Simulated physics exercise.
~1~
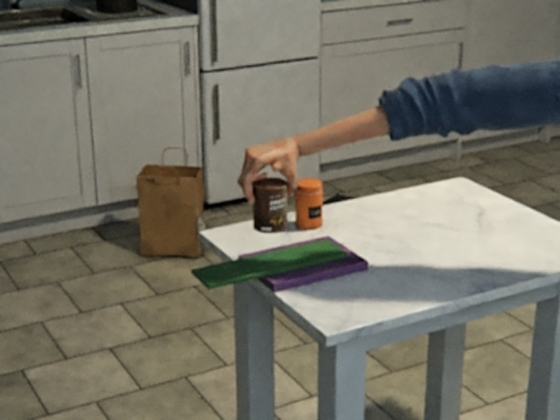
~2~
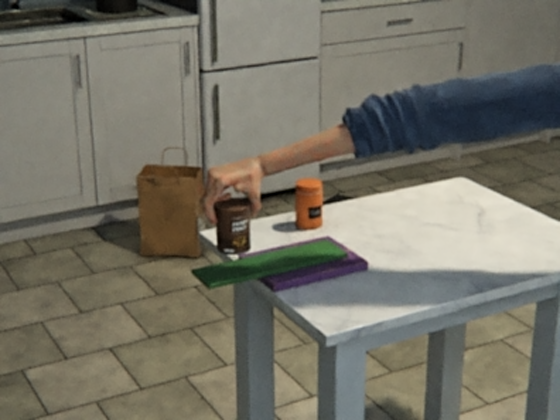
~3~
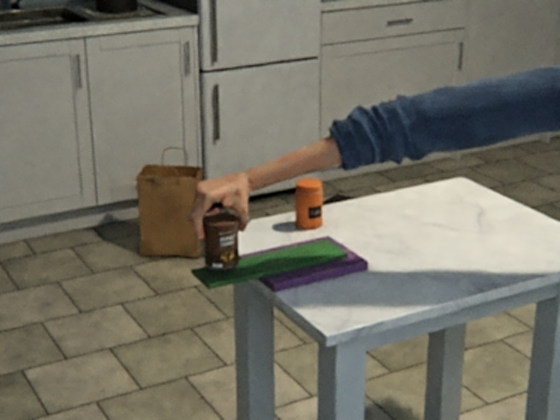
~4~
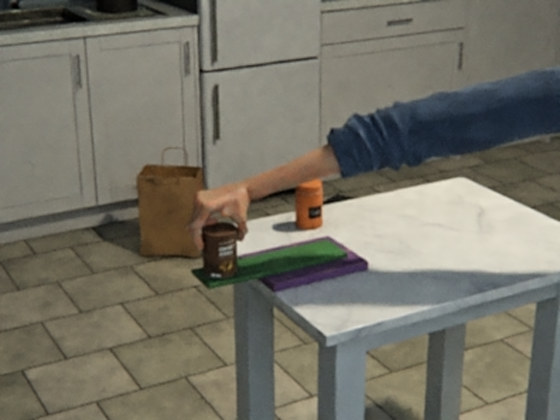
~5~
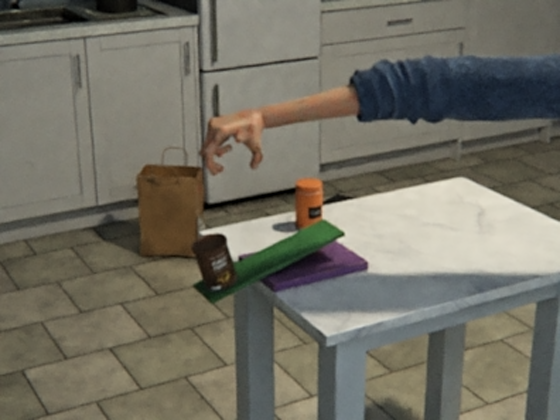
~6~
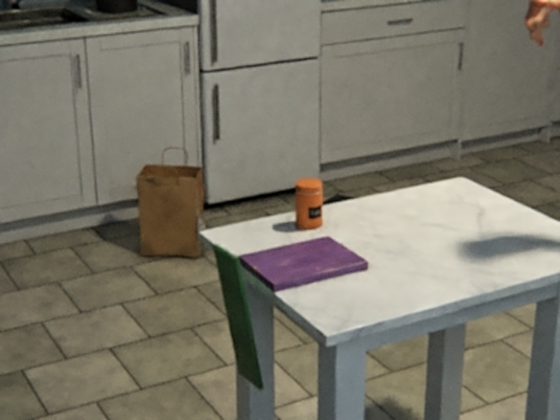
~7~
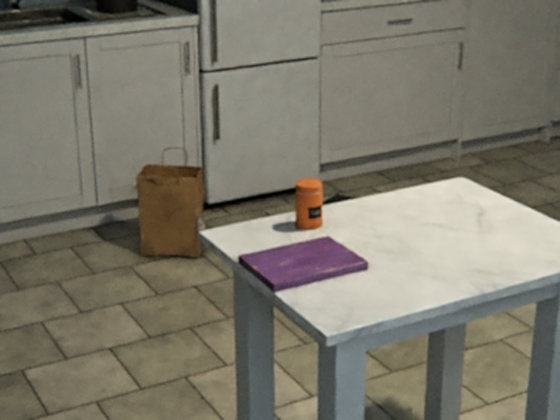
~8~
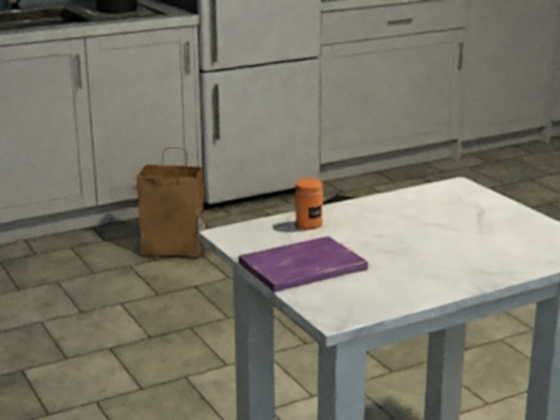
An arm in a blue sleeve reaches from the right over a white-topped table in a kitchen, seen from slightly above, with pale cabinets and a paper bag on the tiled floor behind. On the table, a green board juts past the left edge beside a purple slab, with an orange jar behind them. The hand moves a brown tin left and sets it on the board's overhanging end. As the hand lets go and draws back, the board tips and the tin leans. Both drop off the edge out of sight, leaving the slab and jar in place.
